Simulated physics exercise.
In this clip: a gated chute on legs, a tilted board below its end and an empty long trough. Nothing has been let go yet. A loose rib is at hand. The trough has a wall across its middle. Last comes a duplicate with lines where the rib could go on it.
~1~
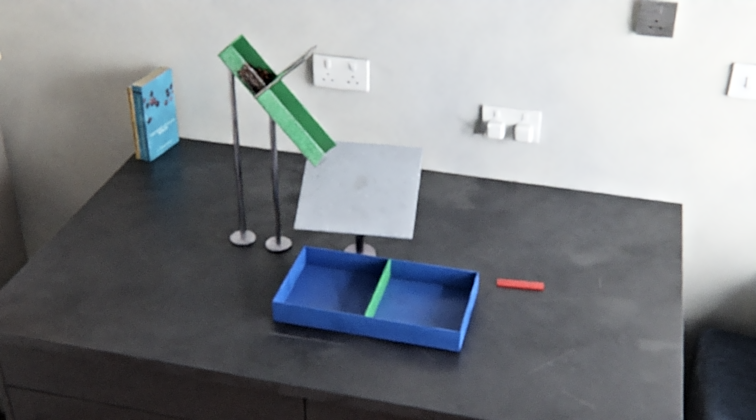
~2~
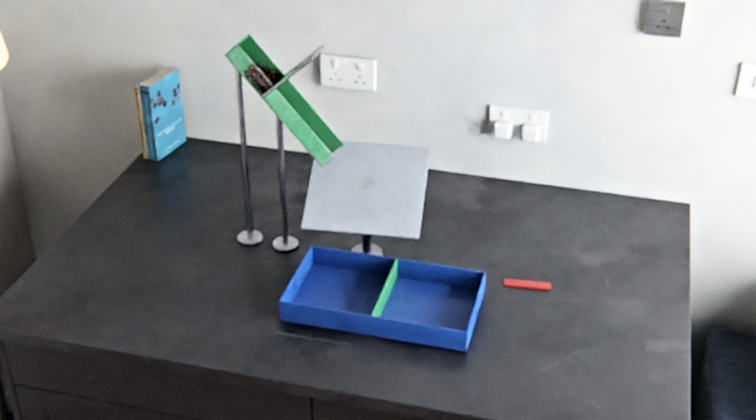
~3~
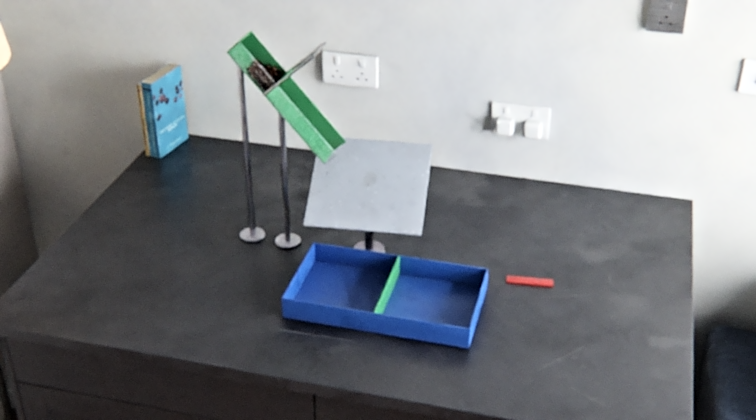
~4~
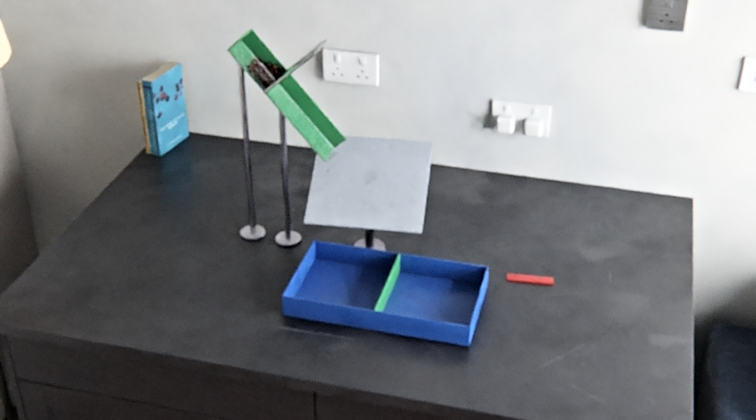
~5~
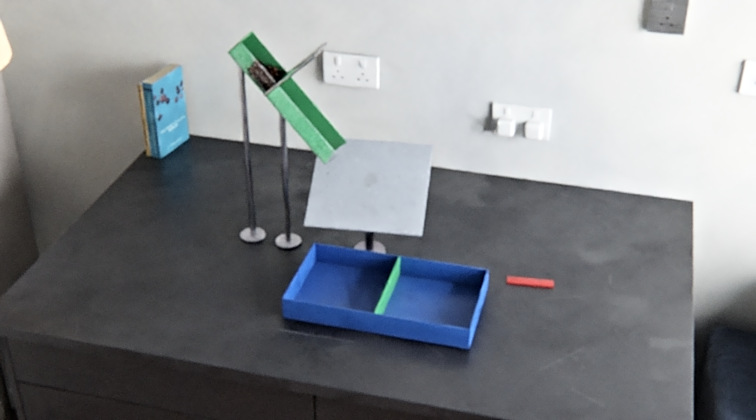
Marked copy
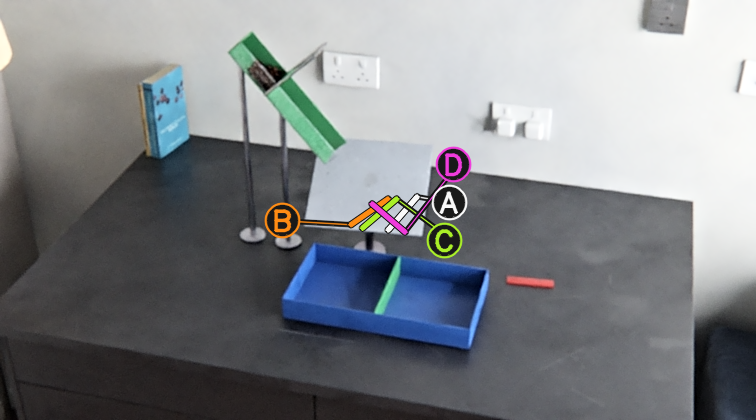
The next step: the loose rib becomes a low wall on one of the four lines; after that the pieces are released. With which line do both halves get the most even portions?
Go for D.
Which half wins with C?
More lands on the left.
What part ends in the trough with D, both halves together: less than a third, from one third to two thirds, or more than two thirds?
It is more than two thirds.
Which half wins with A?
The left half.
On the marked copy, line A from (417, 196) to (388, 230); line B from (388, 198) to (350, 224); line C from (396, 198) to (362, 228); line D from (372, 203) to (405, 232).
If A is chosen, of what is caught, most in the left half, a small part in the right.
If B is chosen, of what is caught, most in the left half, about a quarter in the right.
If C is chosen, of what is caught, most in the left half, a small part in the right.
If D is chosen, of what is caught, about half in the left half, about half in the right.
